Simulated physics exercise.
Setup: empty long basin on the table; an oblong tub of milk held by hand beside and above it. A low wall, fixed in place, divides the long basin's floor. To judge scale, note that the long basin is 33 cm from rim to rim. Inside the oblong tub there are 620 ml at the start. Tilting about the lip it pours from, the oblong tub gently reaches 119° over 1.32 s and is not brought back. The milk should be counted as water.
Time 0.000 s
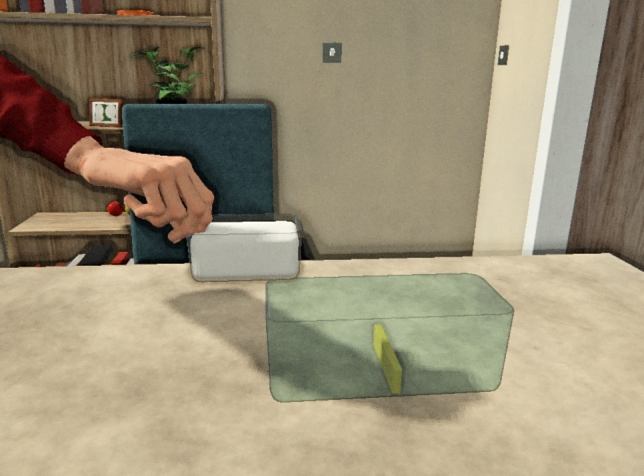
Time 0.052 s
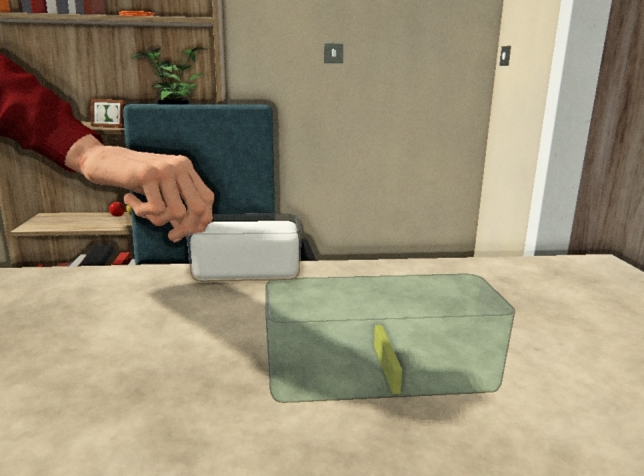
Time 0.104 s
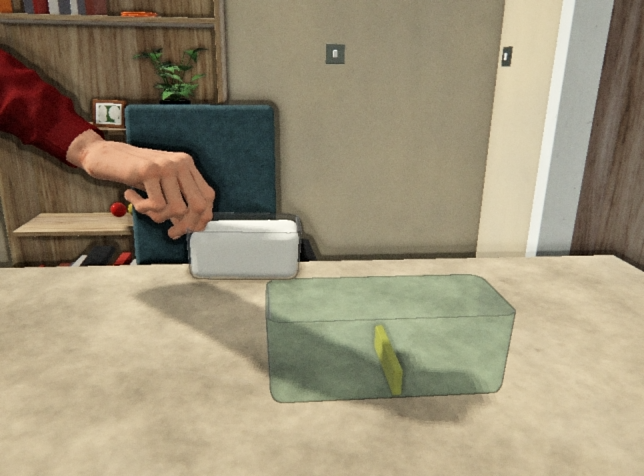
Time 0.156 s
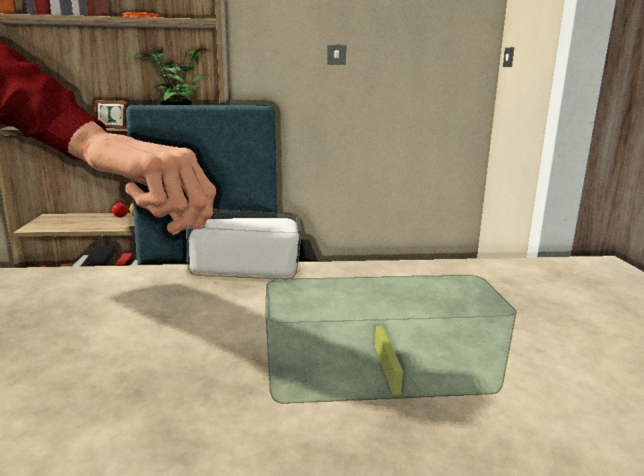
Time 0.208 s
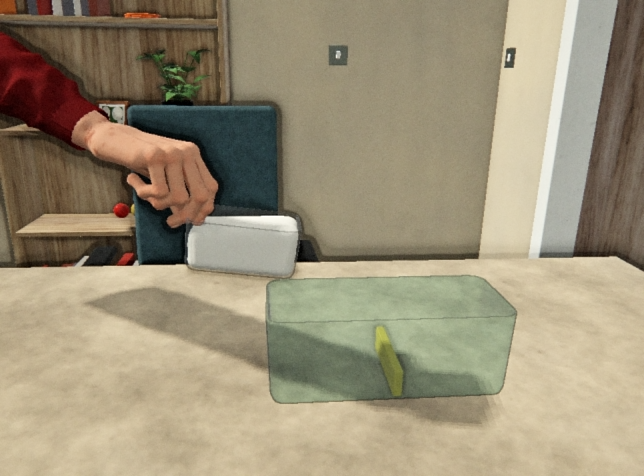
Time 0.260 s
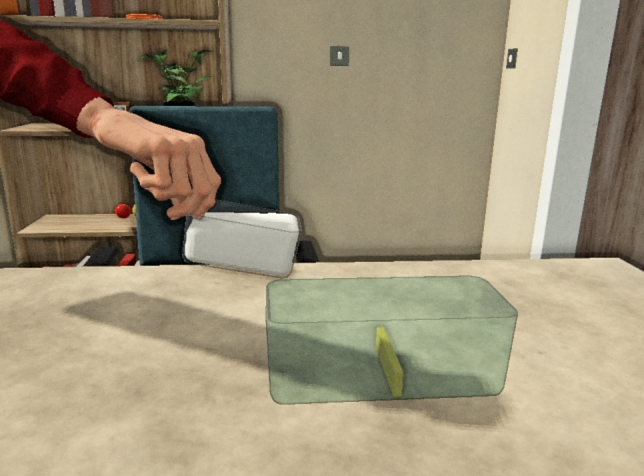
A see-through green basin with a small yellow-green wall on its floor sits on a mottled beige table, seen from the front and slightly above in a room with shelves, a plant and a door. Behind it to the left, a red-sleeved arm reaches toward a white oblong tub before a dark teal chair. The tub, level at first, slowly tilts rightward as its left end rises slightly, while the shadow stretches left and the view barely shifts.
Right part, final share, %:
23 %.
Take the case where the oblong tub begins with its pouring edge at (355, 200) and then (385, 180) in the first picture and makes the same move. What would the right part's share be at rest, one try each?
Some 90 and 75 per cent, in that order.
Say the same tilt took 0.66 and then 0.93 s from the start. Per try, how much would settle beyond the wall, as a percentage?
Around 50 per cent first, around 40 per cent next.
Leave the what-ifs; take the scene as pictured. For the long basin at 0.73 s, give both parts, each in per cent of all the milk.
22 left and 0 right, roughly.
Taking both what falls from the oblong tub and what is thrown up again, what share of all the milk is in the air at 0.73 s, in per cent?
Share: Roughly 40 per cent.
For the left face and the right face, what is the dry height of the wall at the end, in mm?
Noted: Left near 18 mm, right near 32 mm.
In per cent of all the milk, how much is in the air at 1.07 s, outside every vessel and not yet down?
Something like 8 per cent of the total.
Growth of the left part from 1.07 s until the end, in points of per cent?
Close to 9% of the whole.
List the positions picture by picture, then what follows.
It leans 0°; its right rim is at (299, 224); the milk meets the walls at (193, 231) and (297, 229); the long basin's rim runs from (267, 300) to (496, 293); the wall's top is at (387, 346), in the first frame.
It leans 0°; its right rim is at (299, 225); the milk meets the walls at (194, 231) and (297, 229), in the second frame.
It leans 2°; its right rim is at (299, 225); the milk meets the walls at (193, 230) and (297, 228), in the third frame.
It leans 4°; its right rim is at (299, 225); the milk meets the walls at (193, 228) and (297, 226), in the fourth frame.
It leans 7°; its right rim is at (299, 225); the milk meets the walls at (192, 224) and (297, 224), in the fifth frame.
It leans 11°; its right rim is at (299, 225); the milk meets the walls at (192, 221) and (298, 221), in the sixth frame.
After 0.73 s the tilt is 69° and 38 per cent is still to pour, 22 is left of the wall and 0 right of it.
After 1.07 s the tilt is 109° and 4 per cent is still to pour, 67 is left of the wall and 20 right of it.
After 1.43 s the tilt is 119° and 0 per cent is still to pour, 77 is left of the wall and 22 right of it.
After 1.82 s the tilt is 119° and 0 per cent is still to pour, 76 is left of the wall and 23 right of it.
In the end 76 per cent lies left of the wall, 23 right of it and 1 outside.
